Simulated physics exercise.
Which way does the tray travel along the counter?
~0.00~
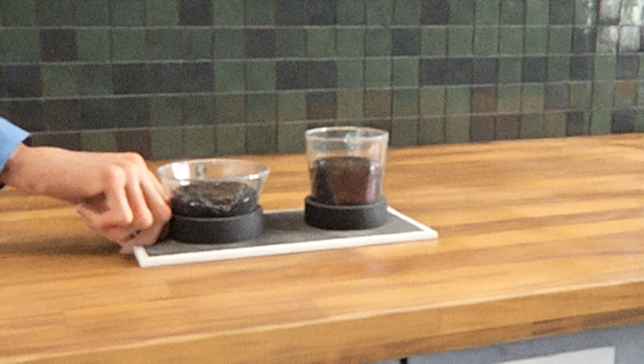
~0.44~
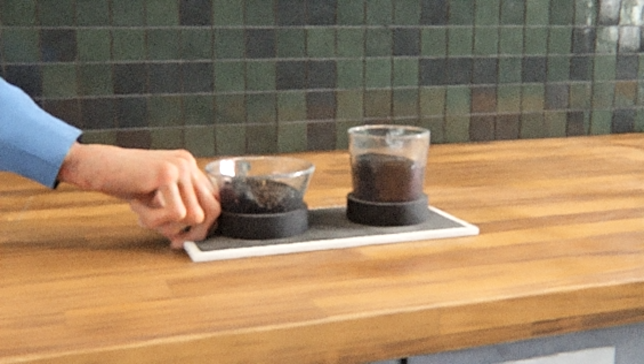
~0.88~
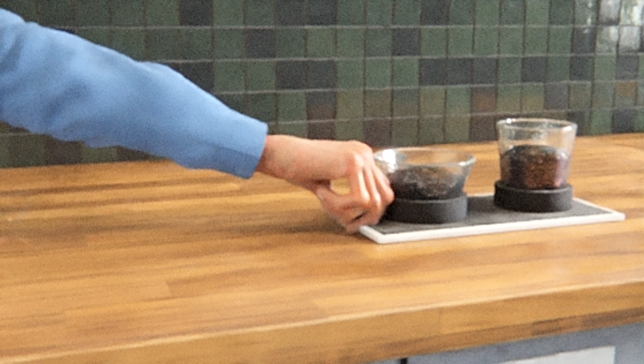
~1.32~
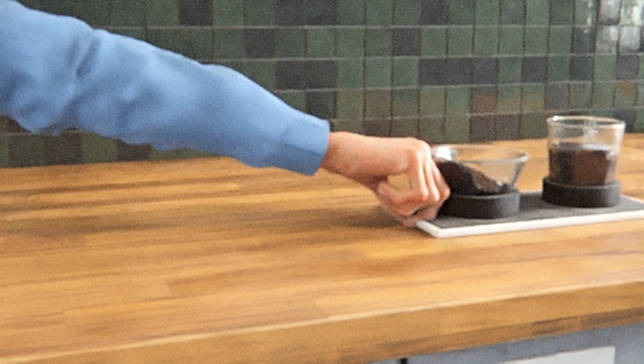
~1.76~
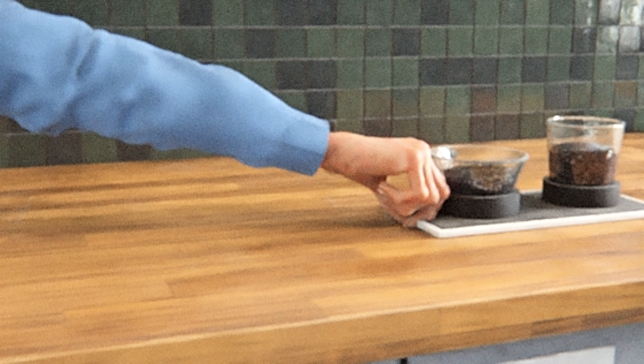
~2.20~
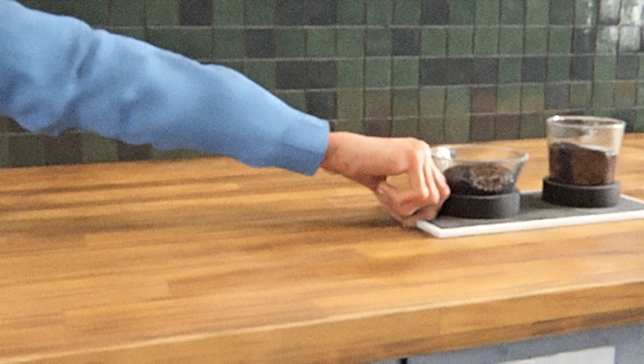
The tray moves to the right as the viewer sees it, with the hand at its left end.
